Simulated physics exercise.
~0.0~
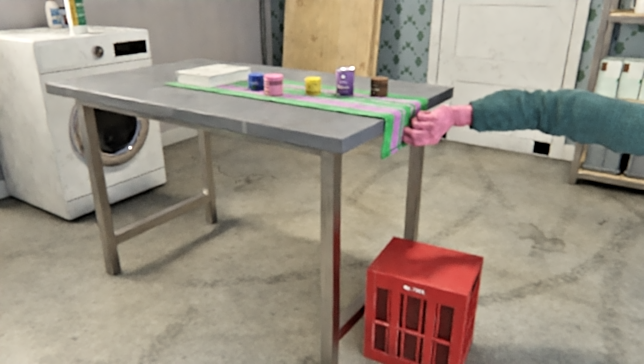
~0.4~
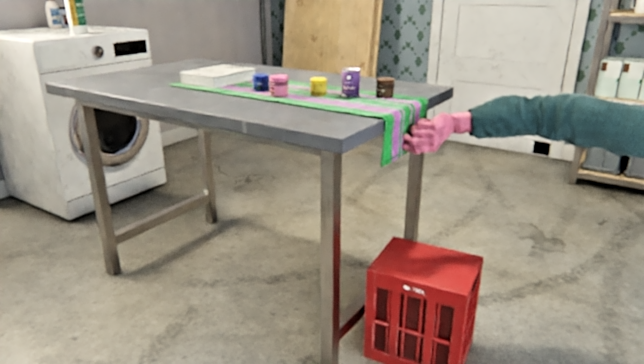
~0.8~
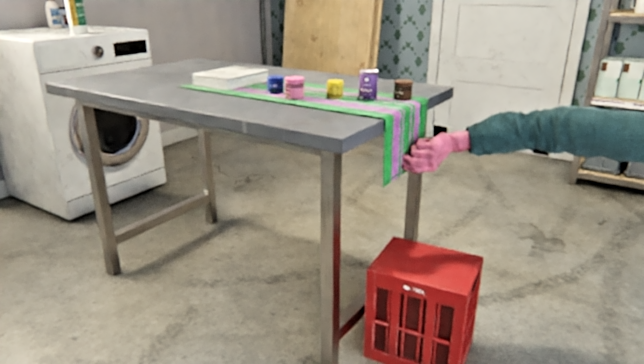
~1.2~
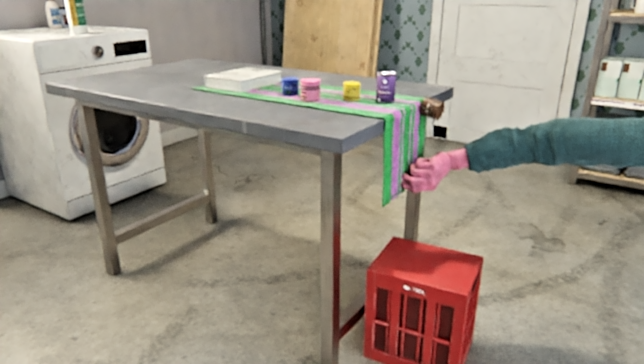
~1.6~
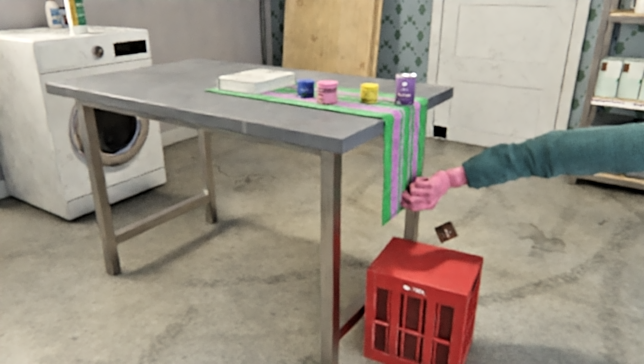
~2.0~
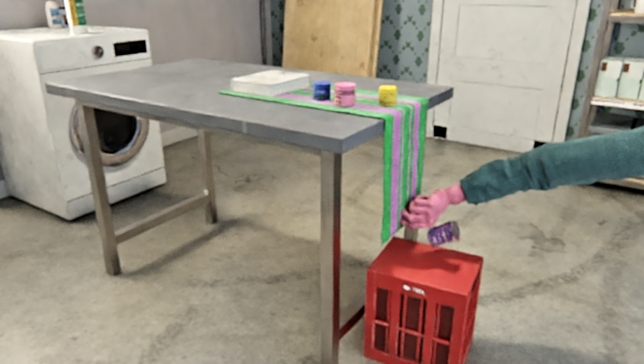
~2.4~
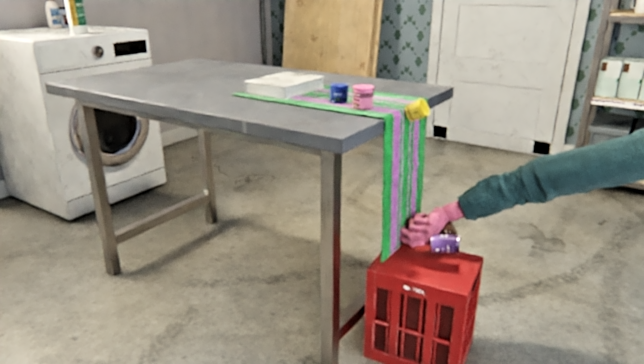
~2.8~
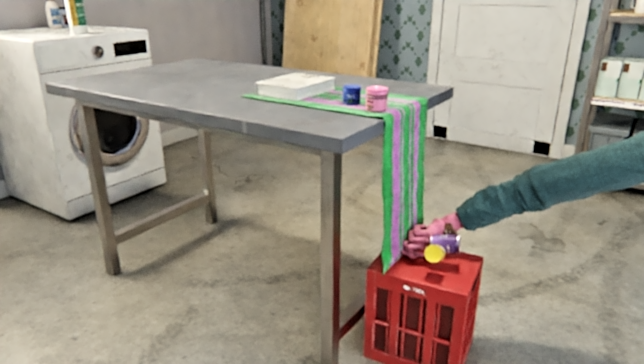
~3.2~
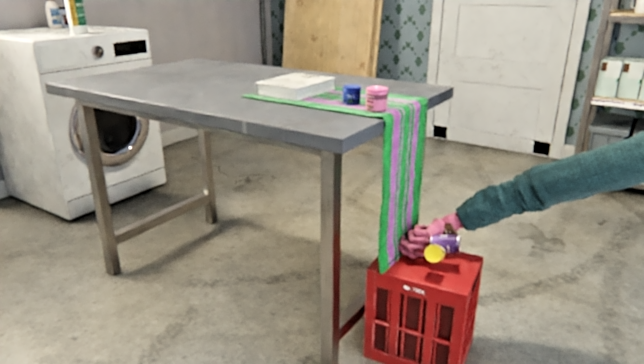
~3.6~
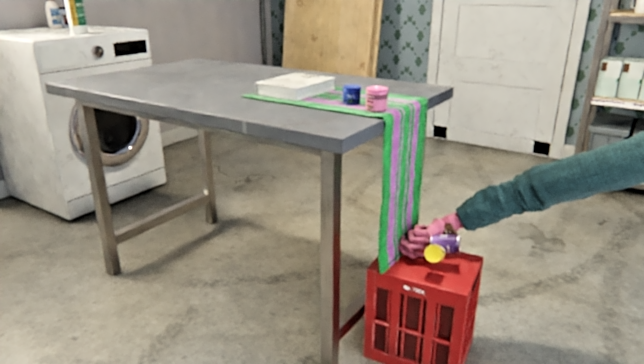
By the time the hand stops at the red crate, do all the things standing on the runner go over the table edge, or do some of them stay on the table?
Some of them stay on the table. Three go over the edge, the brown pot, the purple can and the yellow pot, while the pink pot, the blue pot and the flat white item remain on top.
